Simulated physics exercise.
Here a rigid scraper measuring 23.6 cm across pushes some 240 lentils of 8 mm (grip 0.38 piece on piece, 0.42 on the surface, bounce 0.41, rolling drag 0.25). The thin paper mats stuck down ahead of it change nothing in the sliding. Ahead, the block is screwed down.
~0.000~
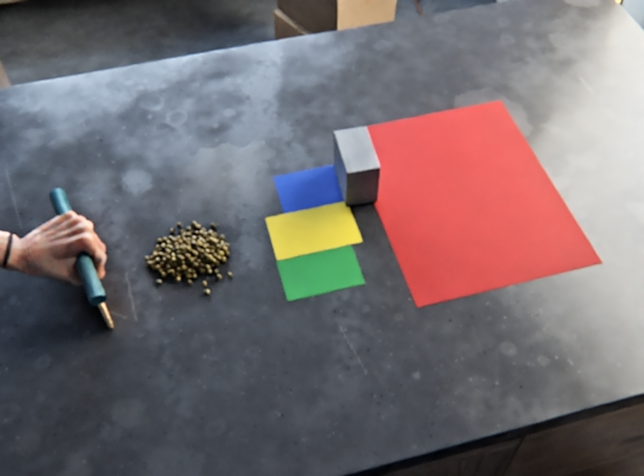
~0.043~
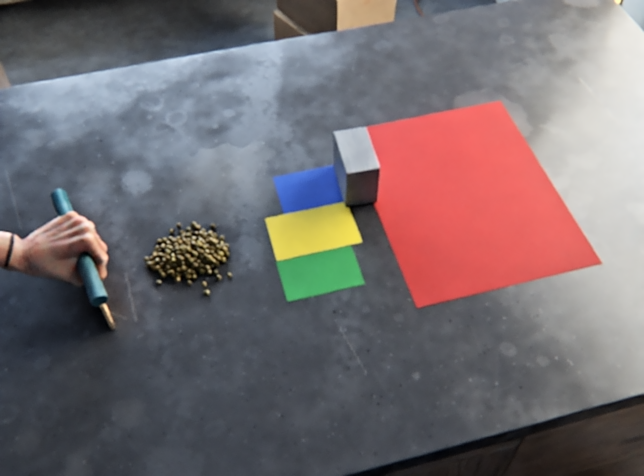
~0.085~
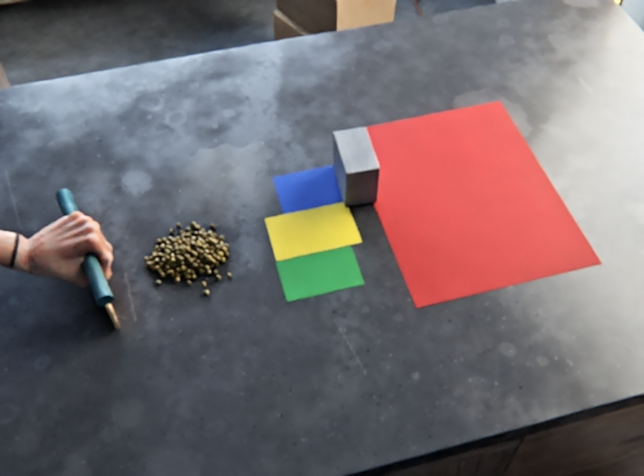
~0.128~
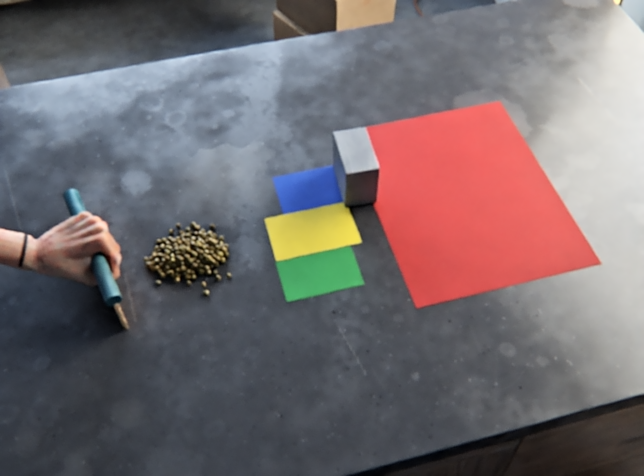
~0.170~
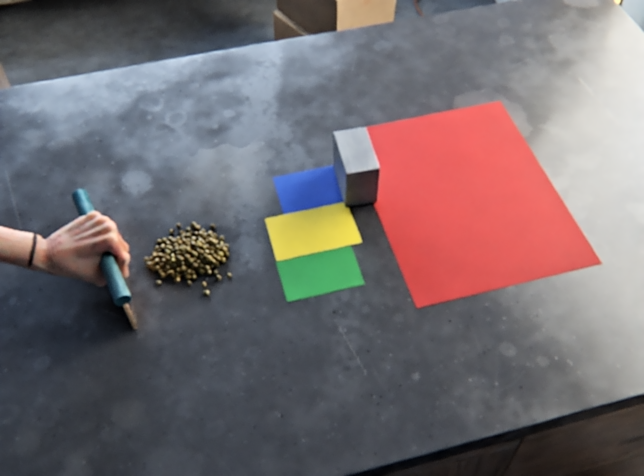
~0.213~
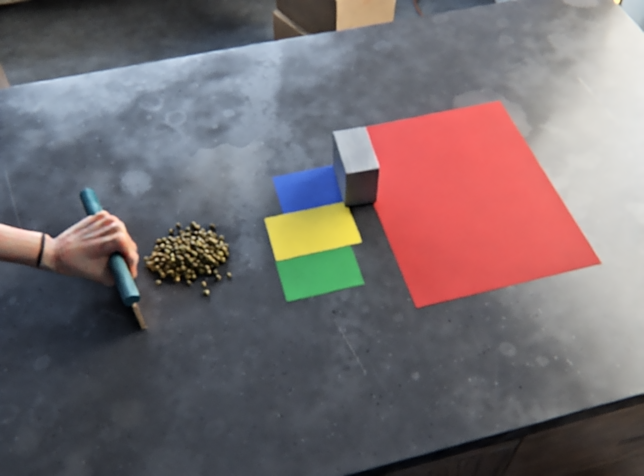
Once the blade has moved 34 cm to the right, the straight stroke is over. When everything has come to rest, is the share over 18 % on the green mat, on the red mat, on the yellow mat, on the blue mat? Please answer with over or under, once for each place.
Green mat, over; red mat, under; yellow mat, over; blue mat, under.
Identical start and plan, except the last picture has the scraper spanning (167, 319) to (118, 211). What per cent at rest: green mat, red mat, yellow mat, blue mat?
Final shares - green mat 30, red mat 0, yellow mat 20, blue mat 0 percent.
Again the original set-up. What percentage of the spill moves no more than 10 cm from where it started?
About 5 %.
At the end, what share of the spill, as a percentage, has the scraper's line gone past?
15 %.
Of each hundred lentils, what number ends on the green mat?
Estimate: Around 30 per cent.
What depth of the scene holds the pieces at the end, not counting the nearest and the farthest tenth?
Estimated width: Near 16 cm.
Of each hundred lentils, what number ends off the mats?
Share: Approx. 15 %.
After 0.65 s, scraper 18 cm from its start, spill 13 cm wide; off the mats 100 %.
After 1.08 s, scraper 31 cm from its start, spill 18 cm wide; green mat 30 %, yellow mat 50 %, off the mats 20 %.
Then, at 1.45 s, scraper 35 cm from its start, spill 18 cm wide; green mat 30 %, yellow mat 50 %, blue mat 5 %, off the mats 15 %.
In the end, at 1.6 s, green mat 30 %, yellow mat 50 %, blue mat 5 %, red mat 0 %, off the mats 15 %.
